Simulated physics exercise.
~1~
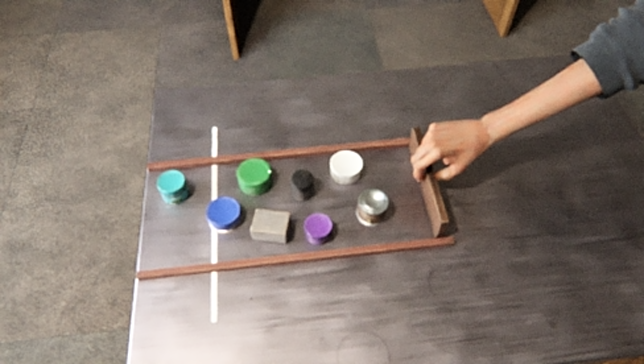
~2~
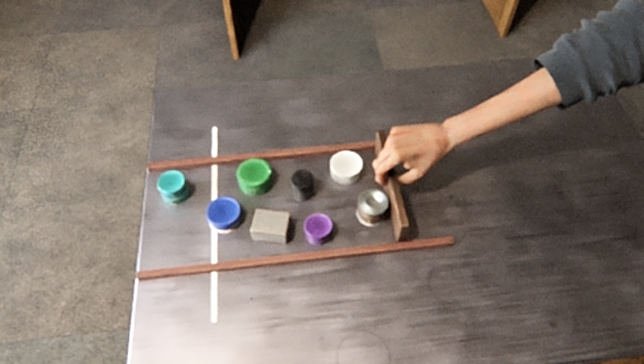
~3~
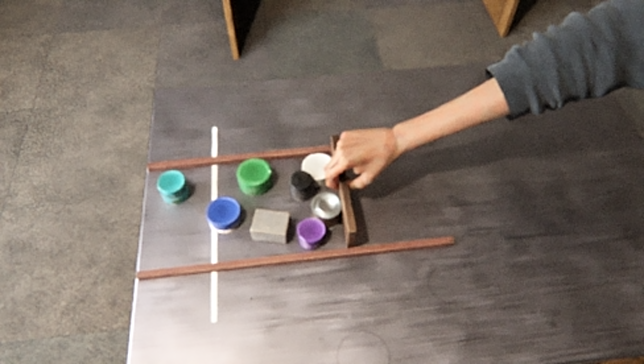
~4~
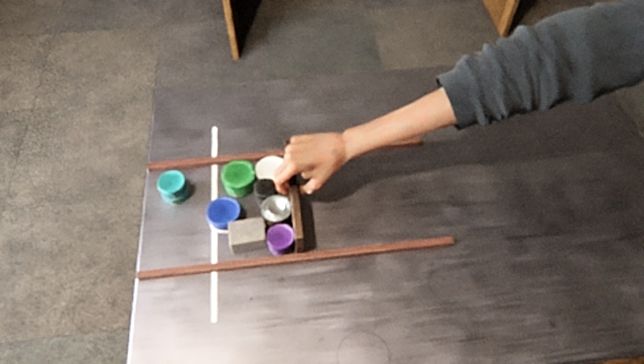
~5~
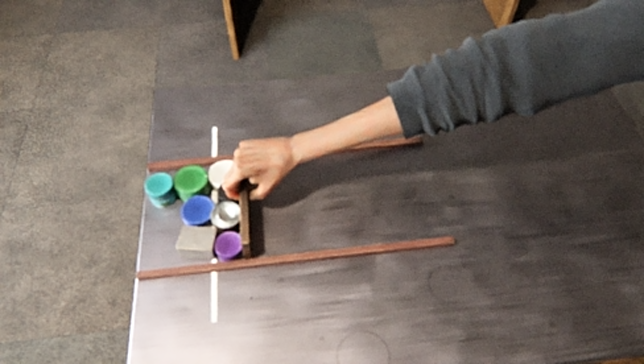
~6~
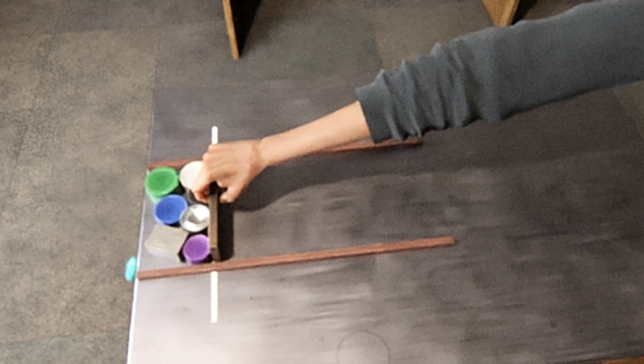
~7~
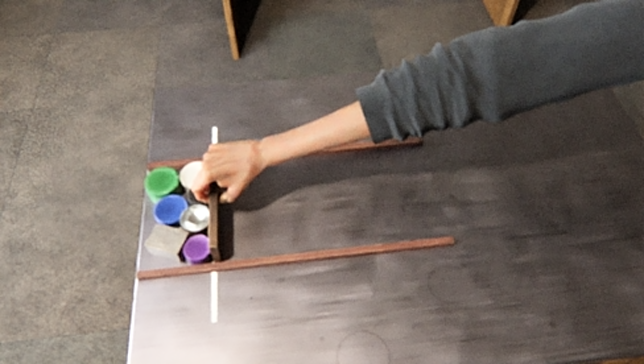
We see a hand sweep a wooden board leftward between two rails, gathering a scatter of small tubs, lids and a grey block into a cluster. The board stops at the white tape line, with the turquoise tub pushed off the table's left end and the others still on it.
